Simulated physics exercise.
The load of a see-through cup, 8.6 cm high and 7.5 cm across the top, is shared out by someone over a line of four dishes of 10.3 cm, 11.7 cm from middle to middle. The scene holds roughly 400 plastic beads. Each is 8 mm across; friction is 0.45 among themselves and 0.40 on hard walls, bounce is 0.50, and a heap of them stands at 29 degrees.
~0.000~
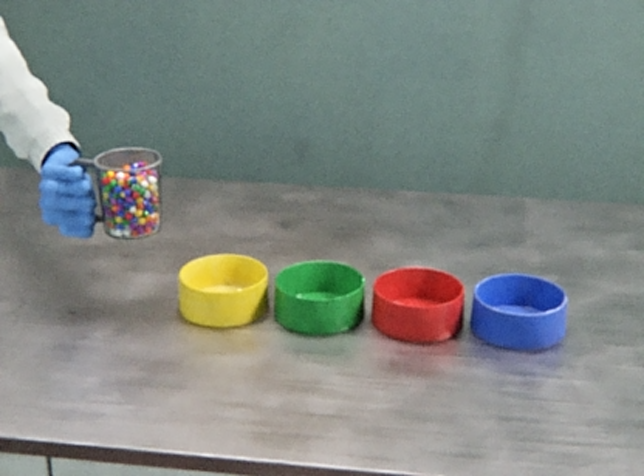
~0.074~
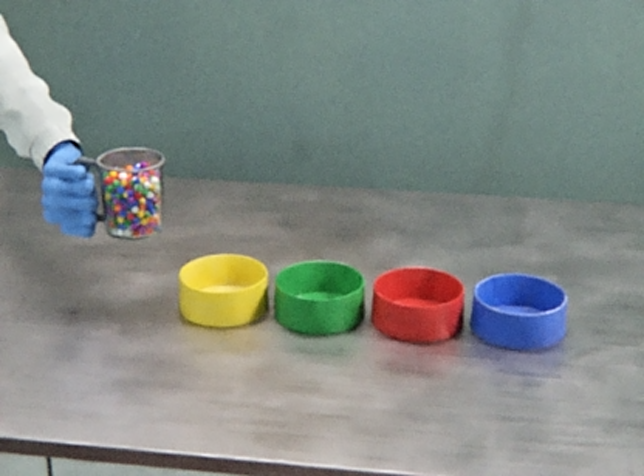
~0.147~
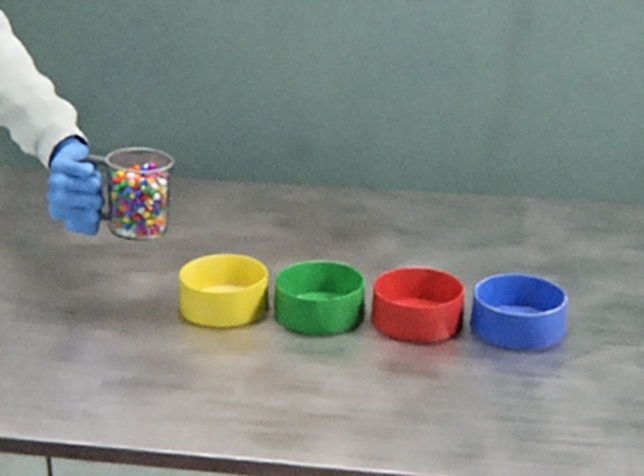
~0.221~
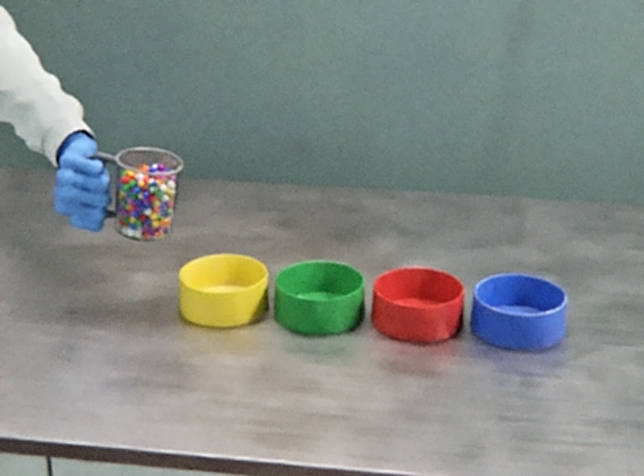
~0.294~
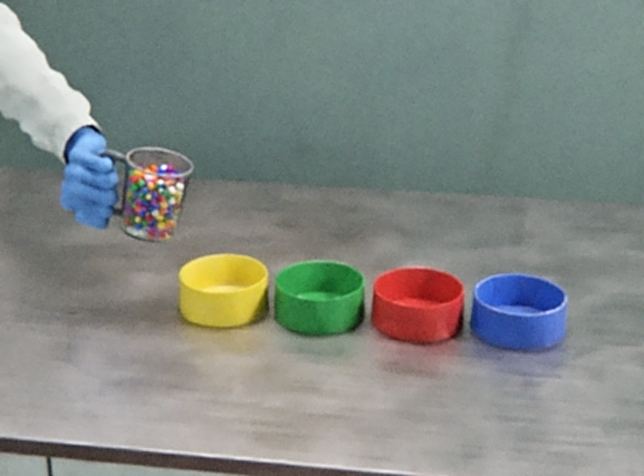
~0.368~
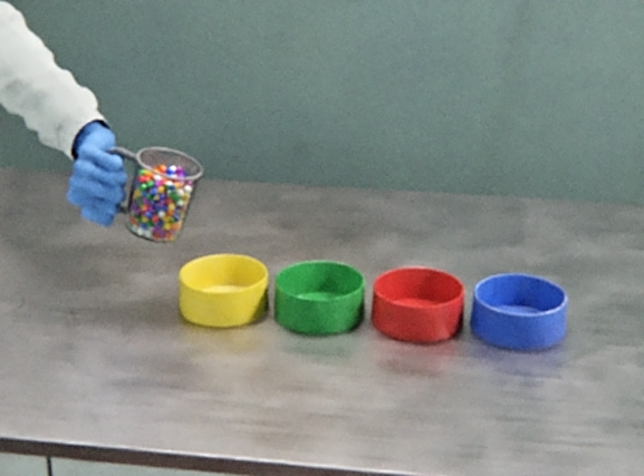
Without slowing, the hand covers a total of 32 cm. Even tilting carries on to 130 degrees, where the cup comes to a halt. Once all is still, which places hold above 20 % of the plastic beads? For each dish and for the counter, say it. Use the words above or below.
Red - above; blue - below; green - below; yellow - below; counter - below.
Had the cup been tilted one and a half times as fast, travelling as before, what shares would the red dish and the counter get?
Shares: Red 0, counter 0.
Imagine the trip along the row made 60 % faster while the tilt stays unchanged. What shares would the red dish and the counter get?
Then the red dish gets 70 and the counter 20.
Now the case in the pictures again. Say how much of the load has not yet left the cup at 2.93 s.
Around 0 in a hundred.
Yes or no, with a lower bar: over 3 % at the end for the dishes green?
Green: True.
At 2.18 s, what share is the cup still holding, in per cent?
Around 35 in a hundred.
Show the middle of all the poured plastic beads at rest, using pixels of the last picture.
Est. centre at rest: (412, 307) px.
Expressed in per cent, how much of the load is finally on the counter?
Around 10 percent, I'd guess.
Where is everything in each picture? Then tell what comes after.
The first picture shows cup at (131, 194), tilt 0 degrees, lip at (159, 162), moved 0.0 cm; middle of the pieces at (132, 200); yellow dish at (223, 274); green dish at (320, 280); red dish at (419, 287); blue dish at (520, 294).
The second picture shows cup at (133, 194), tilt 1 degrees, lip at (162, 162), moved 0.3 cm; middle of the pieces at (134, 200).
The third picture shows cup at (139, 195), tilt 5 degrees, lip at (171, 165), moved 1.1 cm; middle of the pieces at (140, 200).
The fourth picture shows cup at (147, 195), tilt 9 degrees, lip at (181, 168), moved 1.9 cm; middle of the pieces at (147, 201).
The fifth picture shows cup at (154, 196), tilt 13 degrees, lip at (191, 171), moved 2.8 cm; middle of the pieces at (154, 201).
The sixth picture shows cup at (161, 196), tilt 17 degrees, lip at (200, 174), moved 3.7 cm; middle of the pieces at (161, 201); yellow dish at (223, 274); green dish at (320, 280); red dish at (419, 287); blue dish at (520, 294). Its pace works out near 55 degrees a second; the hand travels 12 cm a second.
After 1.45 s, tilt 76 degrees; cup holds 100 %.
After 2.18 s, tilt 116 degrees; cup holds 35 %, red 40 %, green 10 %.
After 2.93 s, tilt 130 degrees; cup holds 0 %, red 80 %, green 10 %.
By 3.2 s all is still; red 80 %, blue 0 %, green 10 %, yellow 0 %, counter 10 %.
